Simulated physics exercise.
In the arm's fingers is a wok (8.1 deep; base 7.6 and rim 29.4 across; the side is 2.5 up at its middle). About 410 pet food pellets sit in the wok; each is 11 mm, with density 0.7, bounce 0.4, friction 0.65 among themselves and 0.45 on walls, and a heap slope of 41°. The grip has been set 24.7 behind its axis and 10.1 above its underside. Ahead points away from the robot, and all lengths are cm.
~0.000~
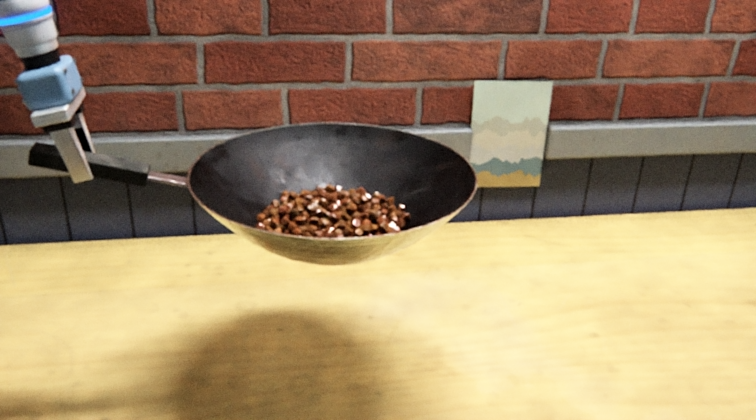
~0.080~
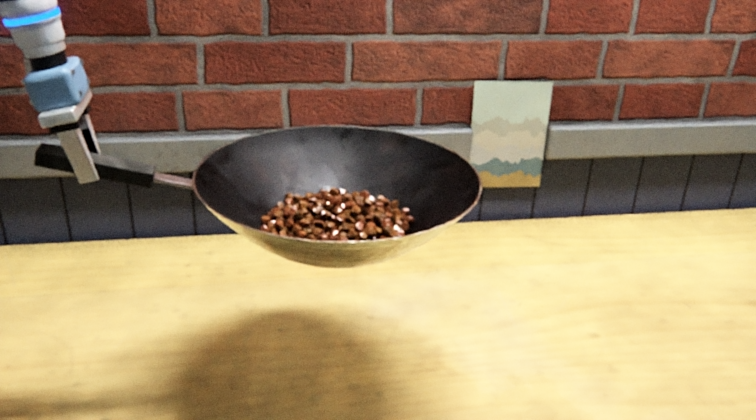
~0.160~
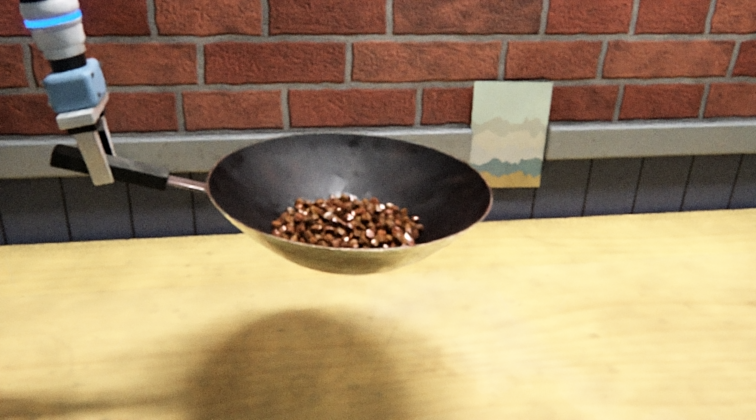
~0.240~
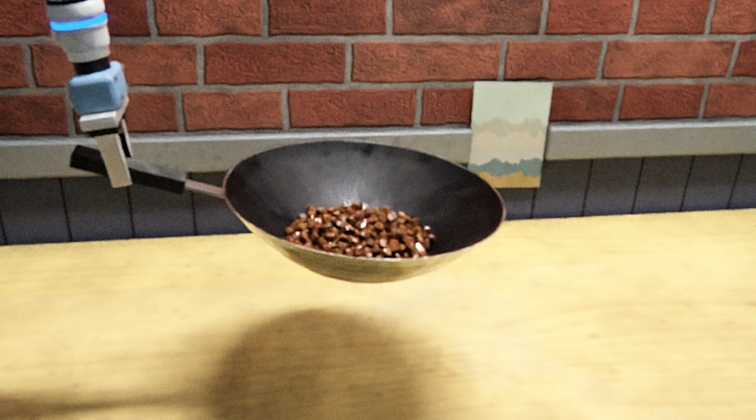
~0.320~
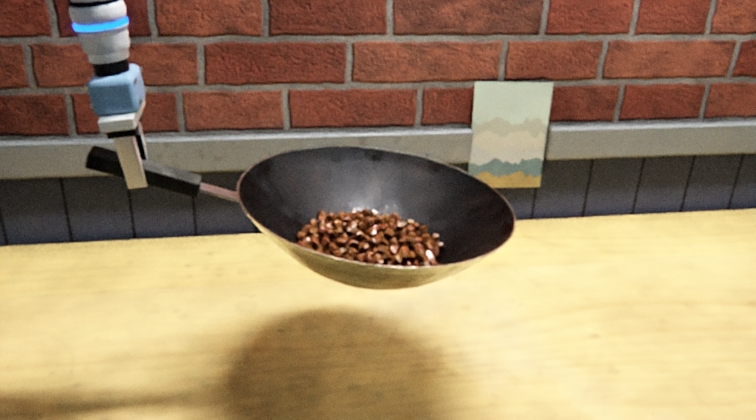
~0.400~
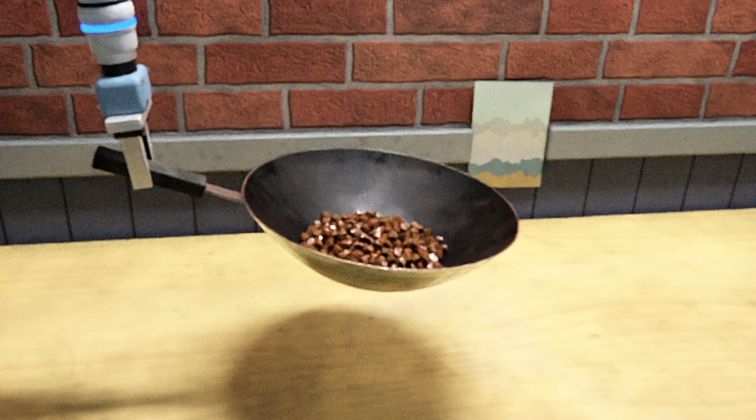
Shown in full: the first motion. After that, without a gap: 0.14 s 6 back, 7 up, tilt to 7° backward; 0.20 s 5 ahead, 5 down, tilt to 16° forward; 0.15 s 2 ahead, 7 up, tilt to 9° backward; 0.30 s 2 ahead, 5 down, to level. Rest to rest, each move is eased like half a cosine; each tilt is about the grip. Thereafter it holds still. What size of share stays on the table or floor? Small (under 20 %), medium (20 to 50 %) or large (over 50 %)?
Large.
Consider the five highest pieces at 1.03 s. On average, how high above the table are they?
Those pieces are near 53 cm up.
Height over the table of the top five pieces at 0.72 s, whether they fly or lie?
Height: Approx. 37 cm.
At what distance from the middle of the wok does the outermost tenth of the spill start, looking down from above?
The distance is roughly 50 cm.
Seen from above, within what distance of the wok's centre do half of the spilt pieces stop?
Some 34 centimetres.
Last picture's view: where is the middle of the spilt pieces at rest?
Centre of the spill: Approx. (151, 391).
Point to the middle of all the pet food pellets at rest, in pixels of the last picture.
Roughly at pixel (186, 391).
After 0.72 s, tilted 15° forward, highest piece 37 above the table; 32 in the wok, 381 in flight or on a rim.
After 1.03 s, tilted 5° backward, highest piece 61 above the table; 218 on the table or floor, 134 in the wok, 61 in flight or on a rim.
After 1.39 s, level, highest piece 28 above the table; 258 on the table or floor, 124 in the wok, 31 in flight or on a rim.
After 2.44 s, level, highest piece 28 above the table; 289 on the table or floor, 124 in the wok.
At rest, 289 on the table or floor, 124 in the wok. That is 70 % on the table or floor.
